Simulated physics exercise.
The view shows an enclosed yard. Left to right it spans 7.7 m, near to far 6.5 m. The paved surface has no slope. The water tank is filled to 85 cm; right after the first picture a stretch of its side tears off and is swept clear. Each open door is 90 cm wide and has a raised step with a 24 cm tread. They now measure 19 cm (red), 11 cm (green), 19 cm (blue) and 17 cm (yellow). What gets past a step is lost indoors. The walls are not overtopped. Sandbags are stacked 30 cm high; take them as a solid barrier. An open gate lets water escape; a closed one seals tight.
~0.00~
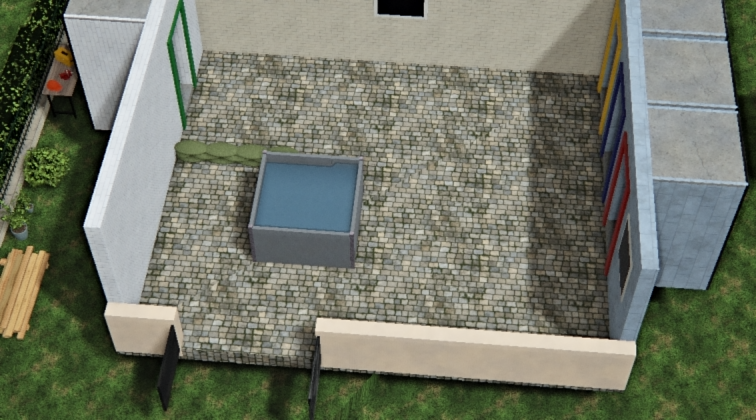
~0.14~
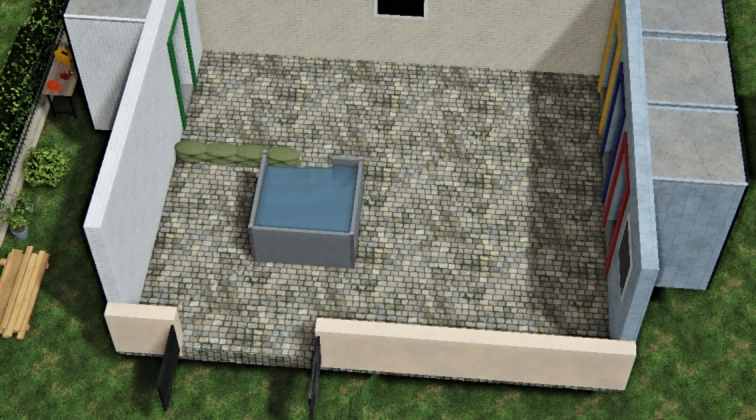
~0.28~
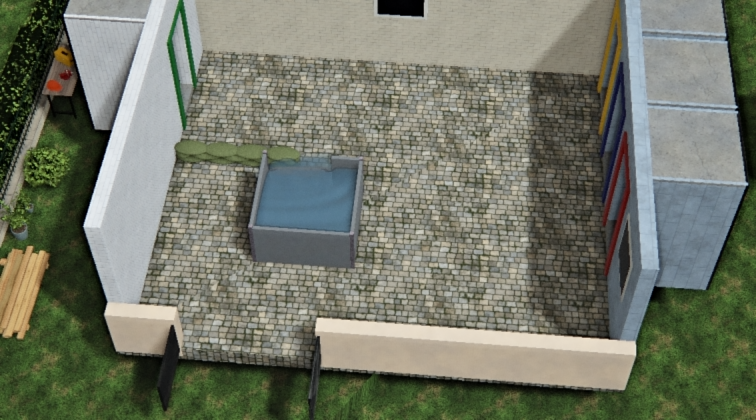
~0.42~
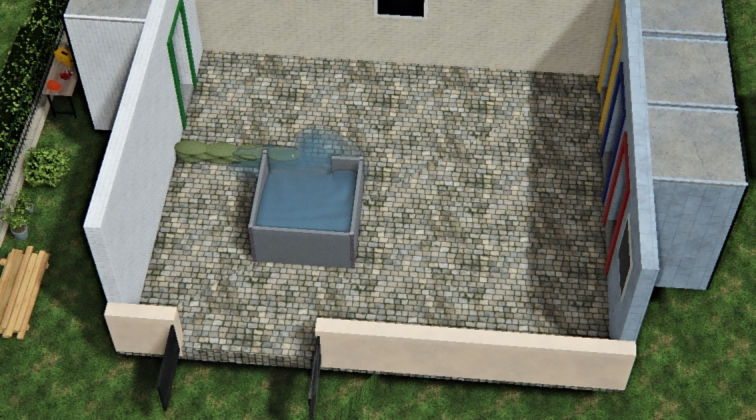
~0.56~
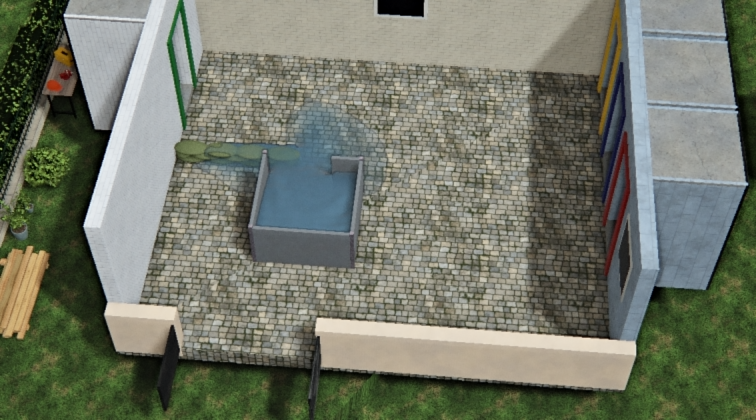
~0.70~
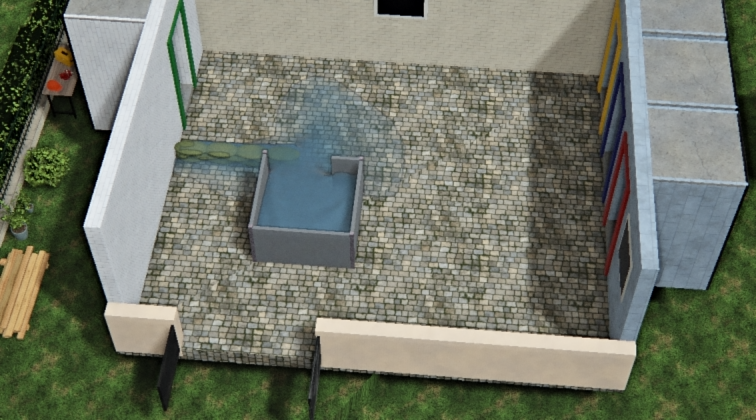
Still water fills a grey square tank in a paved, walled yard until a stretch of its far side opens up. Water pours out through the gap onto the paving behind, then fans outward toward the back and to both sides, running along the green sandbags on the left as the tank's level drops.
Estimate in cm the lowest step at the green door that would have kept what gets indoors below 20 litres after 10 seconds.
Close to 6.5 cm is just enough.
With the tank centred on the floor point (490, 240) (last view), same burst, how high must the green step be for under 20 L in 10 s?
About 11.5 cm.
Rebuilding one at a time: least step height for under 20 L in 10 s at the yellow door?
About 13.0 cm at yellow.
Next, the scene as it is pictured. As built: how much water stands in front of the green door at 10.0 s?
About 4.5 cm.
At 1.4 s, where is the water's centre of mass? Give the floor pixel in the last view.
At about (304, 178).
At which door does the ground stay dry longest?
It is the red one.
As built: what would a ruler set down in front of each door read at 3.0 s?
Depths in cm: Red 0, green 3, blue 0, yellow 10.
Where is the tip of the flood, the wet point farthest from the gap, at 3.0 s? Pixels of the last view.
Around (593, 75).
After 1.4 s water covers 30 % of the floor, deepest (50 cm) near (284, 170); it has not reached the green door.
After 3.0 s water covers 45 % of the floor, deepest (24 cm) near (284, 170); 3 cm at the green door, 0 litres in over its 11 cm step.
After 10.0 s water covers 95 % of the floor, deepest (8 cm) near (556, 114); 4 cm at the green door, 2 litres in over its 11 cm step.
At the green door as built, the water arrived by 1.5 s and peaked near 11 cm at 3.8 s.
With a step of 5.5 cm, 31 litres would have come in within the 10 s; with 7.5 cm, 13 litres. So under 20 litres takes about 6.5 cm.
